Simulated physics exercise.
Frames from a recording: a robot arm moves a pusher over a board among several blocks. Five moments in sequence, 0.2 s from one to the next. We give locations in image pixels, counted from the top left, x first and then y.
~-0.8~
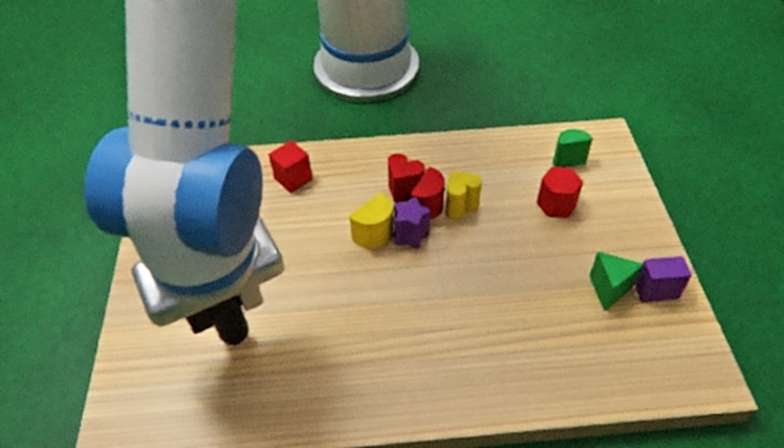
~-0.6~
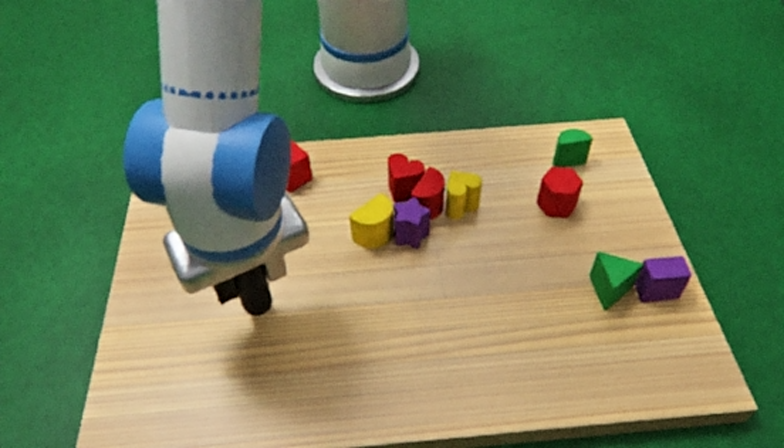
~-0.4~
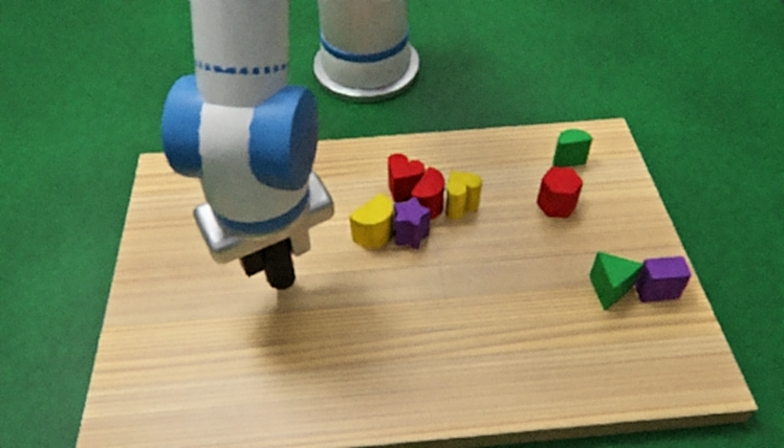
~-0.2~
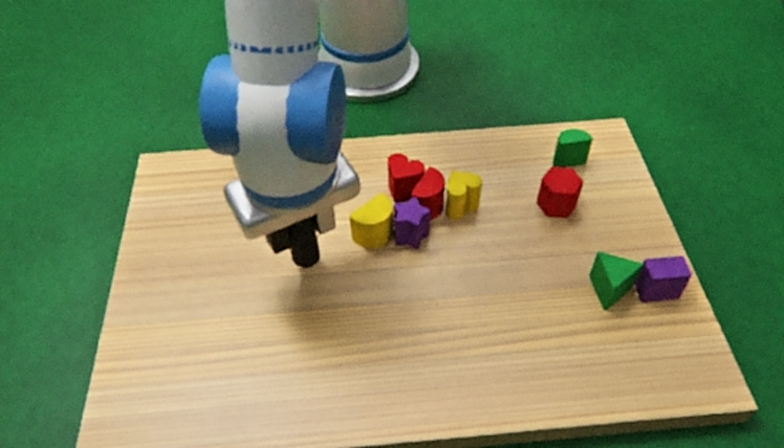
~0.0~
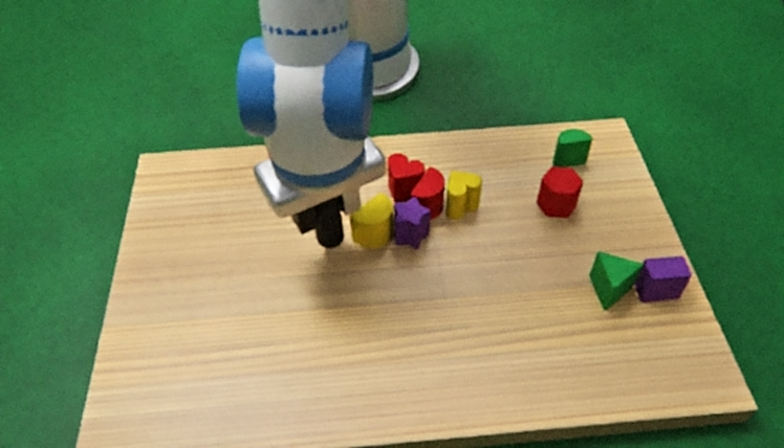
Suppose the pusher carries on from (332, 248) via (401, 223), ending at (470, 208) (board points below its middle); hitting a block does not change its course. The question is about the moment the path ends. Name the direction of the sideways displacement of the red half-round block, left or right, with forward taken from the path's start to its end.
Toward the left.
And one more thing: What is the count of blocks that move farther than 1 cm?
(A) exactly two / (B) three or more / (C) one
B - three or more.
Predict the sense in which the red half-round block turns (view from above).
The turn is anti-clockwise.
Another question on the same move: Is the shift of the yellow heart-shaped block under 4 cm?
It seems not.
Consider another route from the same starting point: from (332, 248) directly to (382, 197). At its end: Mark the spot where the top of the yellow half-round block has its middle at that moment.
Just about (407, 191).
On the path given first. One third of the way, pusher (379, 222); yellow half-round block (414, 195); purple star-shaped block (437, 211), turned 45° clockwise; red half-round block (443, 175), turned 25° anticlockwise; yellow heart-shaped block (472, 180).
Two thirds of the way, pusher (425, 207); yellow half-round block (458, 178), turned 10° anticlockwise; purple star-shaped block (446, 212), turned 75° clockwise; red half-round block (470, 156), turned 75° anticlockwise; yellow heart-shaped block (492, 179), turned 20° clockwise.
At the end, pusher (471, 199); yellow half-round block (491, 162), turned 55° anticlockwise; purple star-shaped block (447, 212), turned 75° clockwise; red half-round block (481, 140), turned 110° anticlockwise; yellow heart-shaped block (512, 181), turned 35° clockwise.
